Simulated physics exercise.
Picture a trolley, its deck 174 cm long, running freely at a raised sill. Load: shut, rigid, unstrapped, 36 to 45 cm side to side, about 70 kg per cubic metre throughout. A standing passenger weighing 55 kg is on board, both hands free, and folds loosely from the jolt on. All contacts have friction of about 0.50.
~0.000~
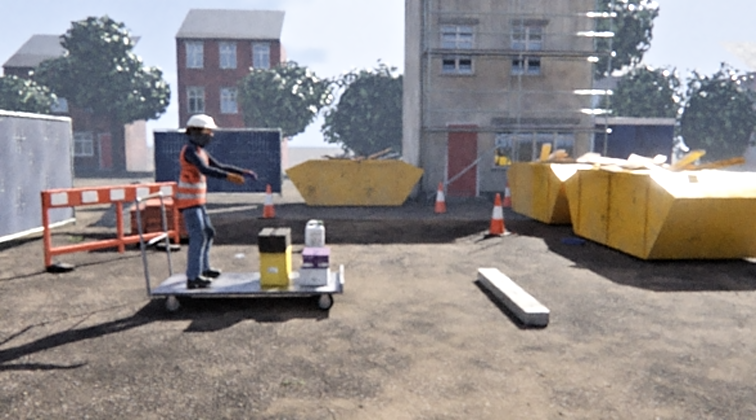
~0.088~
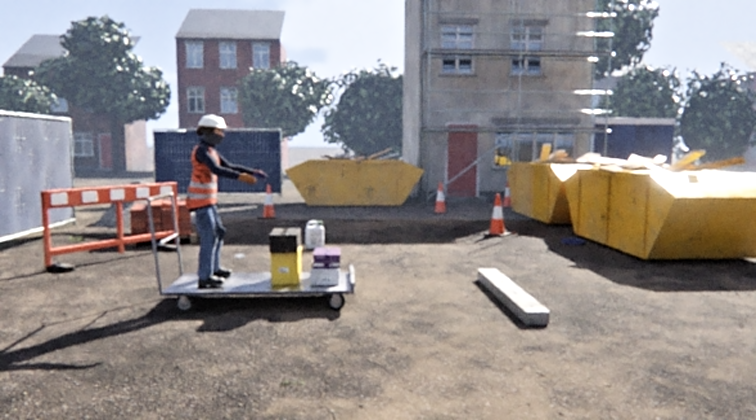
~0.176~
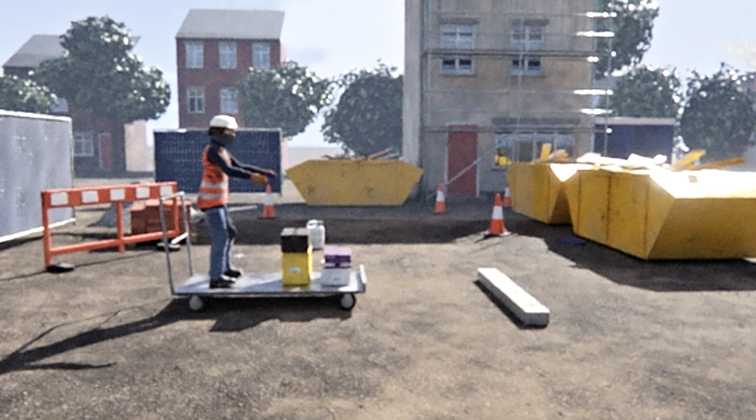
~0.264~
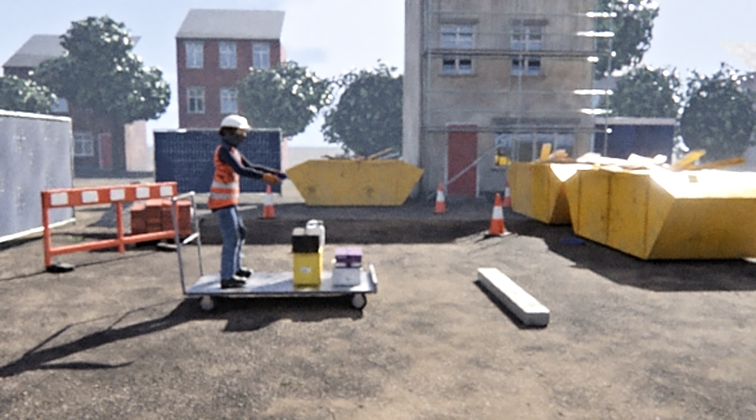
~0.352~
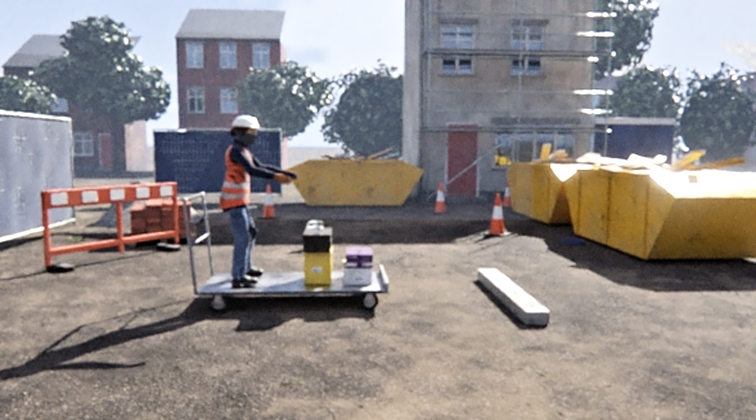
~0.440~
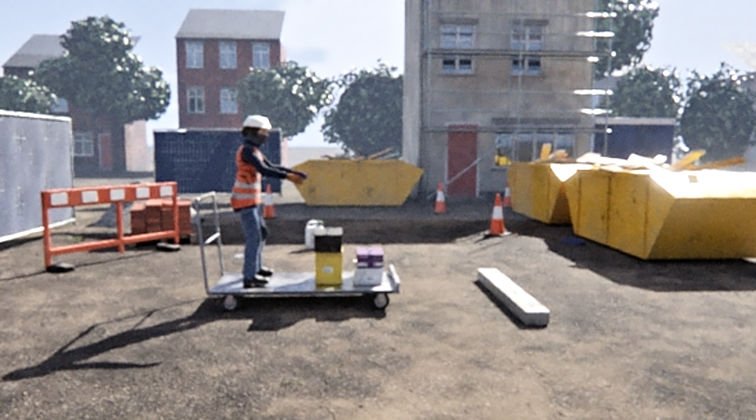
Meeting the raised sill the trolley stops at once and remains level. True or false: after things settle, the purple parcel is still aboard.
True.
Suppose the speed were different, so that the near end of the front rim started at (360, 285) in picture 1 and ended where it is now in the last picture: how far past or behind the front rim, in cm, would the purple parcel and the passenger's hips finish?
Purple: 20 cm behind; hips: 120 cm behind.
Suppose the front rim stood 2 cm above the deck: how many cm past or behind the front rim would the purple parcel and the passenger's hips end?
The purple item would stop 10 cm behind the front rim, and the hips 110 cm behind it.
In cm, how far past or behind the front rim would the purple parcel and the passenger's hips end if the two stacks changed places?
In that case purple 40 behind, hips 110 behind.
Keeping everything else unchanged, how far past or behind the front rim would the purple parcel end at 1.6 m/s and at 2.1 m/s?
The first try ends 30 cm past the front rim, the second 70 cm past it.
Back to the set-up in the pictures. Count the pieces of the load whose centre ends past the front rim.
Total: 0.
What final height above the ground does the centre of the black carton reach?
Roughly 60 centimetres.
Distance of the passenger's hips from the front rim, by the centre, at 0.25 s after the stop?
Roughly 120 cm short of the front rim.
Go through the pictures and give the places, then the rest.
The first picture shows purple parcel (317, 258), white tote (315, 273), rim corner (342, 290); 0 cm covered, 167 to go.
The second picture shows purple parcel (327, 258), white tote (325, 273), rim corner (353, 290); 11 cm covered, 156 to go.
The third picture shows purple parcel (338, 258), white tote (336, 273), rim corner (364, 290); 21 cm covered, 146 to go.
The fourth picture shows purple parcel (348, 258), white tote (347, 273), rim corner (376, 290); 32 cm covered, 135 to go.
The fifth picture shows purple parcel (359, 258), white tote (357, 272), rim corner (387, 290); 42 cm covered, 125 to go.
The sixth picture shows purple parcel (370, 258), white tote (368, 272), rim corner (398, 290); 53 cm covered, 114 to go. Speed about 1.2 m/s.
The wheels strike at 1.39 s.
After 1.64 s the purple parcel is 9 cm behind the rim, tilted 0°, near (498, 257) in the last picture's view.
After 1.94 s the purple parcel is 9 cm behind the rim, tilted 0°, near (498, 257) in the last picture's view.
After 2.39 s the purple parcel is 9 cm behind the rim, tilted 0°, near (498, 257) in the last picture's view.
When all is still (3.3 s), nothing is past the rim; behind it, yellow tote, purple parcel, white tote, black carton and the passenger's hips.
